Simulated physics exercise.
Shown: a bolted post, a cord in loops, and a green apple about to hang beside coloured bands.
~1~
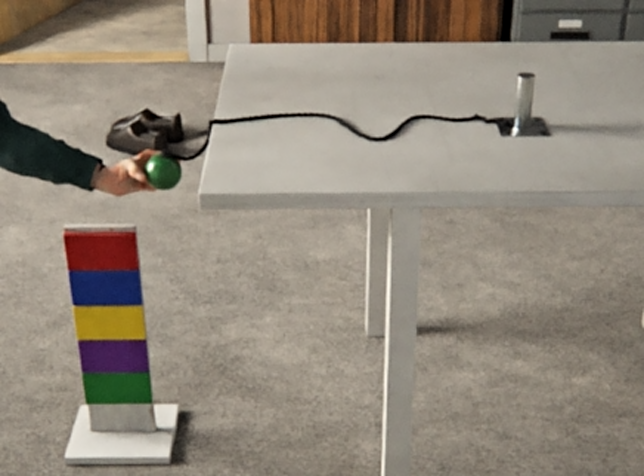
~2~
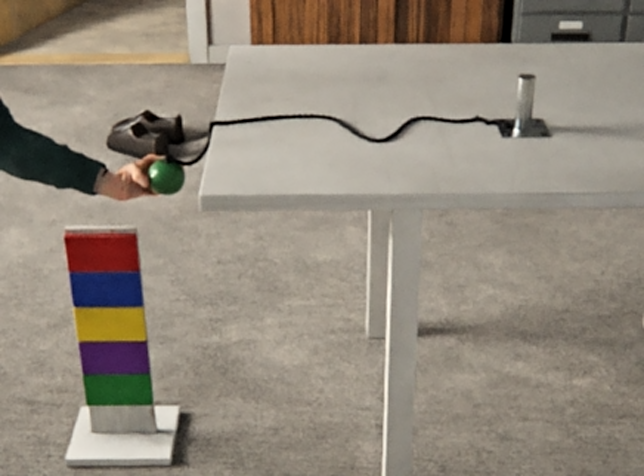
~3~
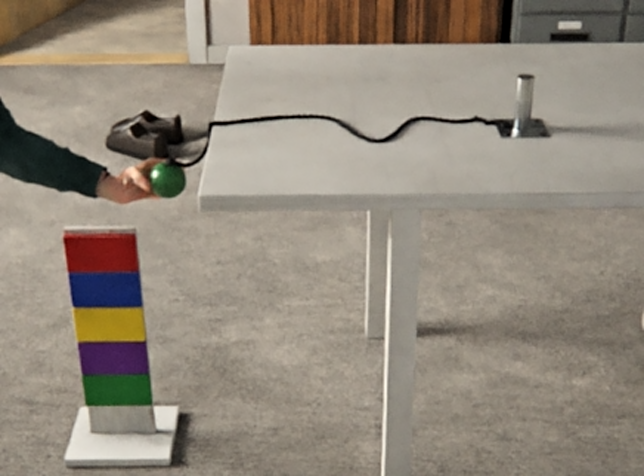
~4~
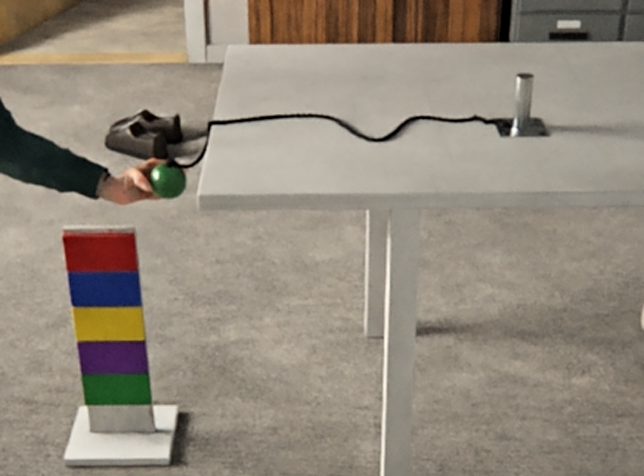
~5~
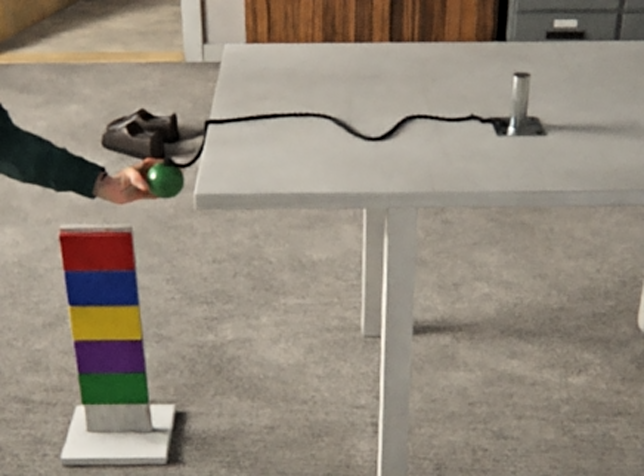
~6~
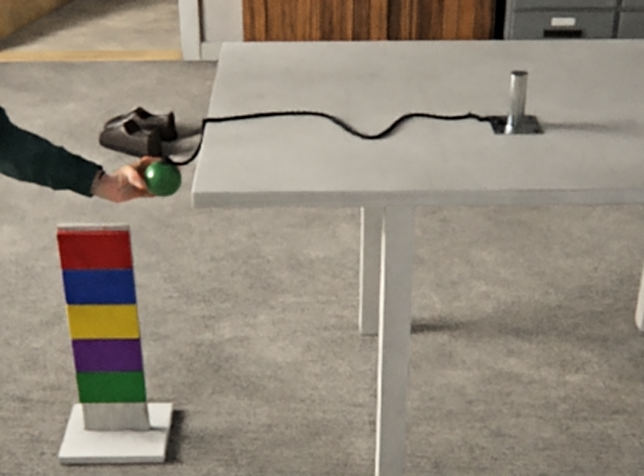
In a room, a hand holds a green ball-like object nearly still beside a table.
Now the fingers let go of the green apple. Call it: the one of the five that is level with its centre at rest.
My call is blue.
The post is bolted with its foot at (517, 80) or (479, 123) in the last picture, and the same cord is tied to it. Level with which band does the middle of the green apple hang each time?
Result 1: Red. Result 2: Yellow.
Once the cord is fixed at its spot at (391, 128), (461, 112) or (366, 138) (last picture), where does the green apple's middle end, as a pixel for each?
Respectively (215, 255), (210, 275) and (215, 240).
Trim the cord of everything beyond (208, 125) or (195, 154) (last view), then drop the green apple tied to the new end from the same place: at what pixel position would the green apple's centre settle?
In order, around (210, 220) and (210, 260).
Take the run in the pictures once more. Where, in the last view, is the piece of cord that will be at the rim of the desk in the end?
(293, 113).
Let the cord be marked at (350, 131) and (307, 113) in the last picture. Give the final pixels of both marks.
(286, 121) for the first, (218, 119) for the second.
Early on, apple near (172, 268); level with red.
Midway, apple near (235, 278); level with blue.
Near the end, apple near (204, 279); level with blue.
Finally, apple near (213, 281); level with blue. Its middle rests at the blue band.
